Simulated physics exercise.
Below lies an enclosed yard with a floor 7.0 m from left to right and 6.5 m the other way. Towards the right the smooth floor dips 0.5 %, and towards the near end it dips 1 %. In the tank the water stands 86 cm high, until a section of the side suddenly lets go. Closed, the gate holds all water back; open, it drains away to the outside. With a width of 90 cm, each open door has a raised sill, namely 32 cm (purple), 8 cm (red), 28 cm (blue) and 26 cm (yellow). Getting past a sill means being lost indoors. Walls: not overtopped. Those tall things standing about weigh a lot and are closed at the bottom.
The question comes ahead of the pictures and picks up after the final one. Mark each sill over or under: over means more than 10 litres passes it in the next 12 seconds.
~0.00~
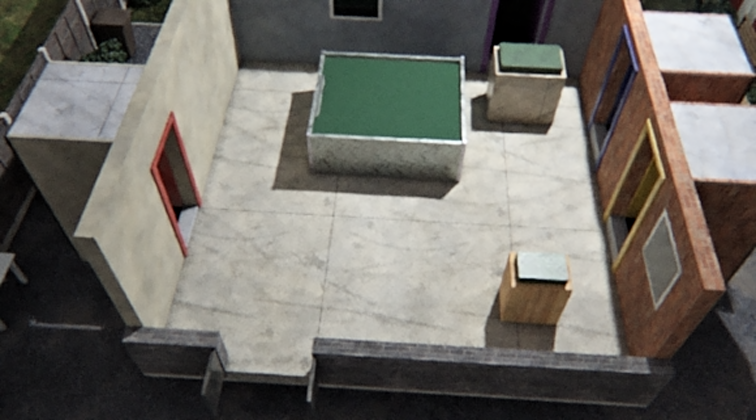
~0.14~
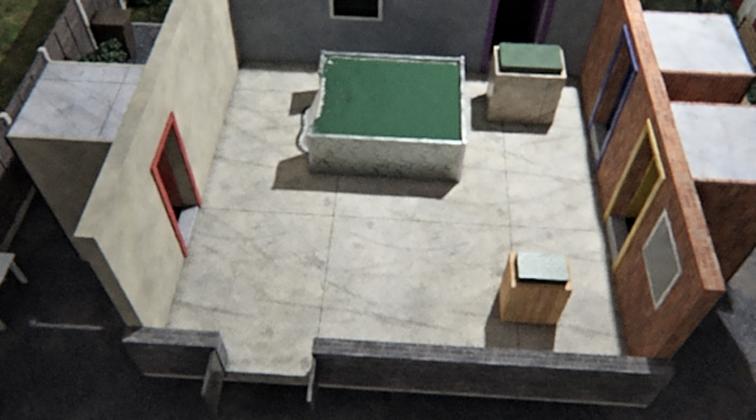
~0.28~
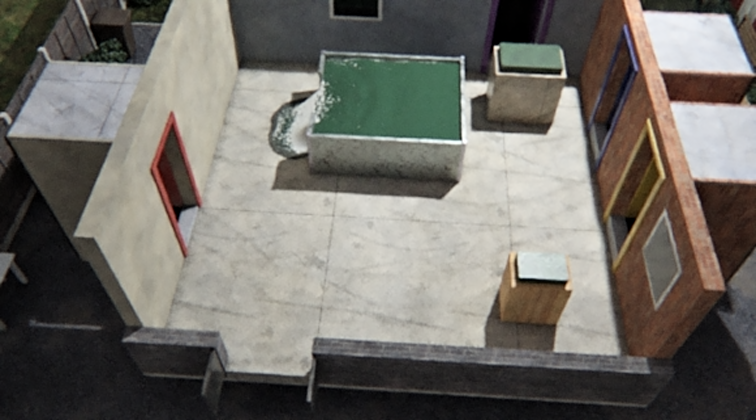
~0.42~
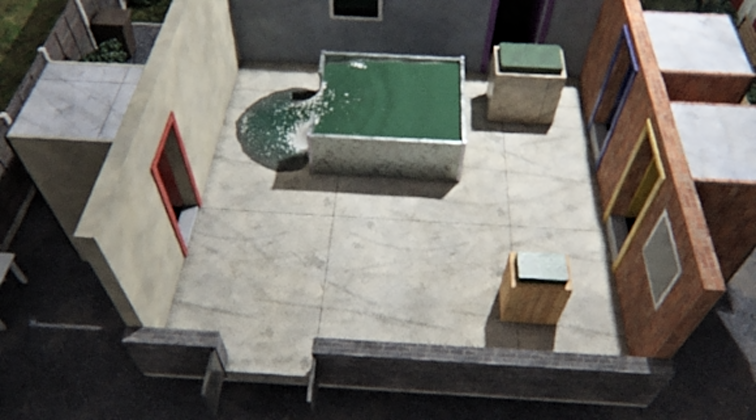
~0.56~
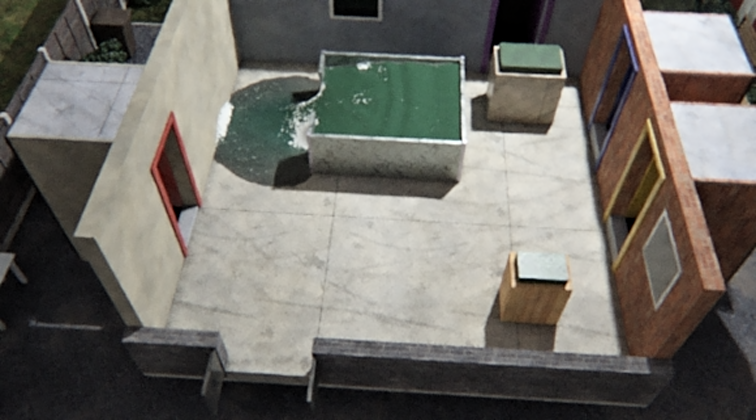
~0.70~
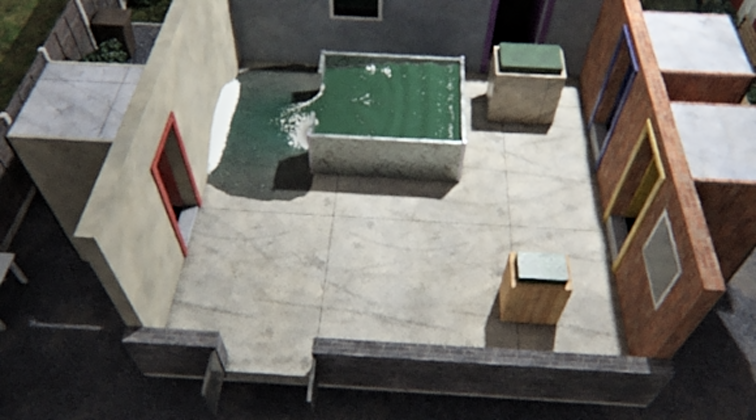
Purple door - under; red door - over; blue door - under; yellow door - under.
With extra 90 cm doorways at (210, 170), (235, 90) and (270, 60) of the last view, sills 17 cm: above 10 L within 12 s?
Per doorway, in order: Sufficient / sufficient / sufficient.
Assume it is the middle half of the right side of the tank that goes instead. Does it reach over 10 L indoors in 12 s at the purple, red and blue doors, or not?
Then purple would come out on the low side, red on the high side and blue on the high side.
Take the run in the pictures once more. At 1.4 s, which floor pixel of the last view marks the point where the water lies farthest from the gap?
Roughly at pixel (177, 287).
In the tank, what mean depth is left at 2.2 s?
Some 52 cm on average.
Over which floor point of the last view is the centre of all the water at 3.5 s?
Roughly (337, 144).
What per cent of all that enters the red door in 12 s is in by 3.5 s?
Roughly 60 percent is in by then.
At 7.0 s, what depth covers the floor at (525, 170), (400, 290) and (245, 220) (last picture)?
2, 4, 7 cm.
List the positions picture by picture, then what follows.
The first picture shows still water, 86 cm deep, in the tank at (390, 98).
In the second picture, water pours out at (320, 116) and has run 0.6 m, to (305, 149); typically 13 cm deep outside, 86 cm at the tank's back.
In the third picture, water pours out at (320, 118) and has run 0.9 m, to (273, 143); typically 14 cm deep outside, 86 cm at the tank's back.
In the fourth picture, the front is at (240, 122), 1.6 m from the gap at (320, 119); 2.3 m2 of floor is under water; 86 cm left at the back of the tank.
In the fifth picture, the front is at (216, 149), 2.0 m from the gap at (320, 119); 4.2 m2 of floor is under water; 86 cm left at the back of the tank.
In the sixth picture, the front is at (208, 179), 2.3 m from the gap at (320, 118); 5.3 m2 of floor is under water; 81 cm left at the back of the tank.
After 1.4 s water covers 15 % of the floor and is deepest (64 cm) near (241, 61); purple door not reached, red door 12 cm at the sill, 0 L in, blue door not reached, yellow door not reached.
After 2.2 s water covers 30 % of the floor and is deepest (52 cm) near (240, 67); purple door not reached, red door 13 cm at the sill, 6 L in, blue door not reached, yellow door not reached.
After 3.5 s water covers 50 % of the floor and is deepest (33 cm) near (252, 125); purple door 10 cm at the sill, 0 L in, red door 11 cm at the sill, 19 L in, blue door not reached, yellow door not reached.
After 7.0 s water covers 85 % of the floor and is deepest (26 cm) near (590, 378); purple door 10 cm at the sill, 0 L in, red door 8 cm at the sill, 29 L in, blue door 7 cm at the sill, 0 L in, yellow door 4 cm at the sill, 0 L in.
After 12.0 s water covers 100 % of the floor and is deepest (14 cm) near (576, 85); purple door 8 cm at the sill, 0 L in, red door 5 cm at the sill, 30 L in, blue door 5 cm at the sill, 0 L in, yellow door 13 cm at the sill, 0 L in.
